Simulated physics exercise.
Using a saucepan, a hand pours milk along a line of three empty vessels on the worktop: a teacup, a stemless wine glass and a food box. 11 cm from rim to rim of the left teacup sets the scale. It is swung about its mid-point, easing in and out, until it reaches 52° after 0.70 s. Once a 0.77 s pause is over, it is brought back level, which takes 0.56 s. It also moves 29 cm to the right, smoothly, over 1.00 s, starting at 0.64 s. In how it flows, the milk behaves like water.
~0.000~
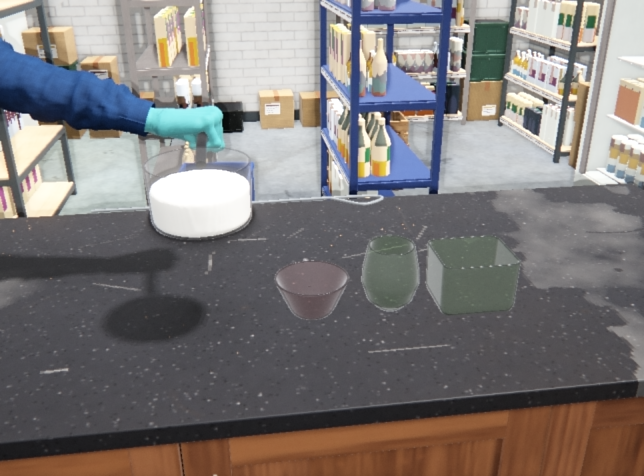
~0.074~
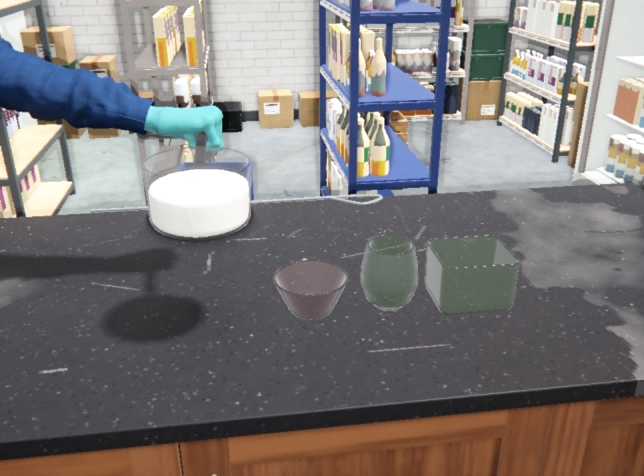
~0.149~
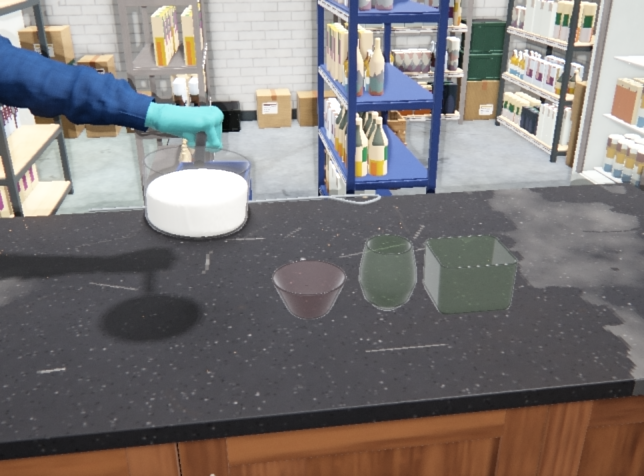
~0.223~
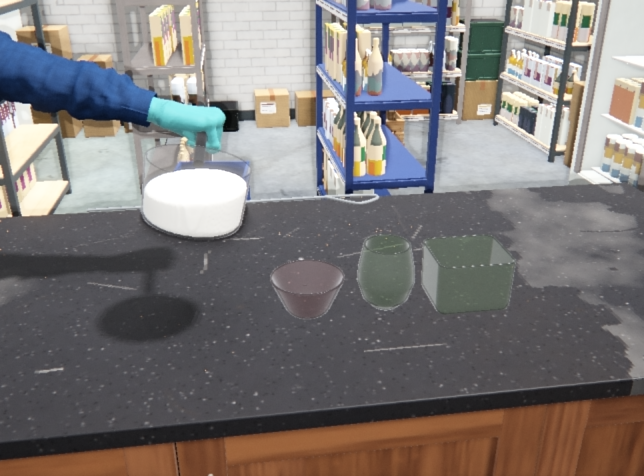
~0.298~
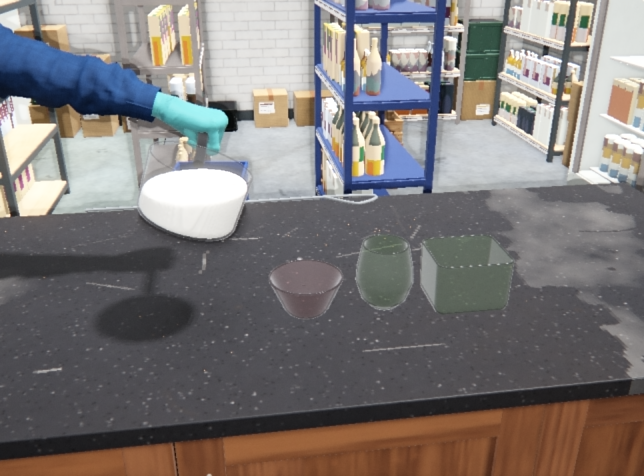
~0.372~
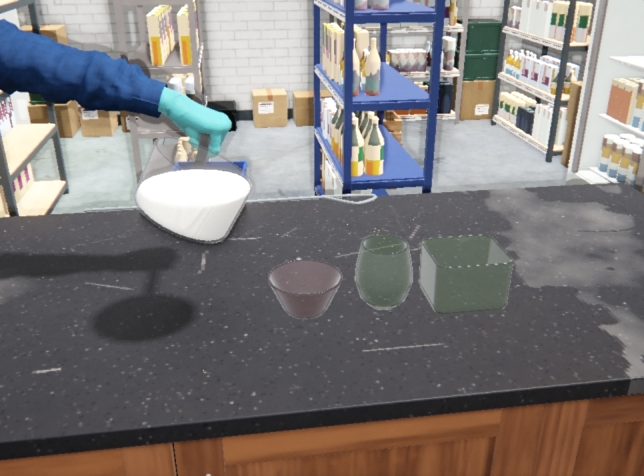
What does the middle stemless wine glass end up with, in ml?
Around 35 ml.
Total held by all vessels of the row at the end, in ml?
Roughly 330 ml.
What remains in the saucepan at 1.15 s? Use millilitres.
Remaining volume: Approx. 510 ml.
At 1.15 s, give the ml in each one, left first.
Left to right: Roughly 140 ml, 10 ml, 0 ml.
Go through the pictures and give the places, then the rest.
In the first picture, tilt 0°; pouring edge (250, 161); surface from (159, 186) to (242, 182); the left teacup's rim runs from (275, 281) to (348, 276); the middle stemless wine glass's rim runs from (370, 248) to (413, 245); the right food box's rim runs from (436, 255) to (509, 250).
In the second picture, tilt 1°; pouring edge (250, 162); surface from (158, 185) to (241, 181).
In the third picture, tilt 6°; pouring edge (250, 165); surface from (157, 185) to (240, 182).
In the fourth picture, tilt 12°; pouring edge (251, 171); surface from (150, 186) to (239, 182).
In the fifth picture, tilt 20°; pouring edge (252, 178); surface from (149, 186) to (241, 182).
In the sixth picture, tilt 29°; pouring edge (252, 186); surface from (142, 185) to (245, 183).
After 0.82 s the tilt is 52° and from the left they hold 90 ml, 0 ml, 0 ml, the saucepan 600 ml, and 5 ml is on the worktop.
After 1.15 s the tilt is 52° and from the left they hold 135 ml, 5 ml, 0 ml, the saucepan 510 ml, and 80 ml is on the worktop.
After 1.49 s the tilt is 52° and from the left they hold 135 ml, 35 ml, 70 ml, the saucepan 380 ml, and 130 ml is on the worktop.
After 1.86 s the tilt is 11° and from the left they hold 135 ml, 35 ml, 155 ml, the saucepan 345 ml, and 135 ml is on the worktop.
In the end from the left they hold 135 ml, 35 ml, 155 ml, the saucepan 345 ml, and 135 ml is on the worktop.
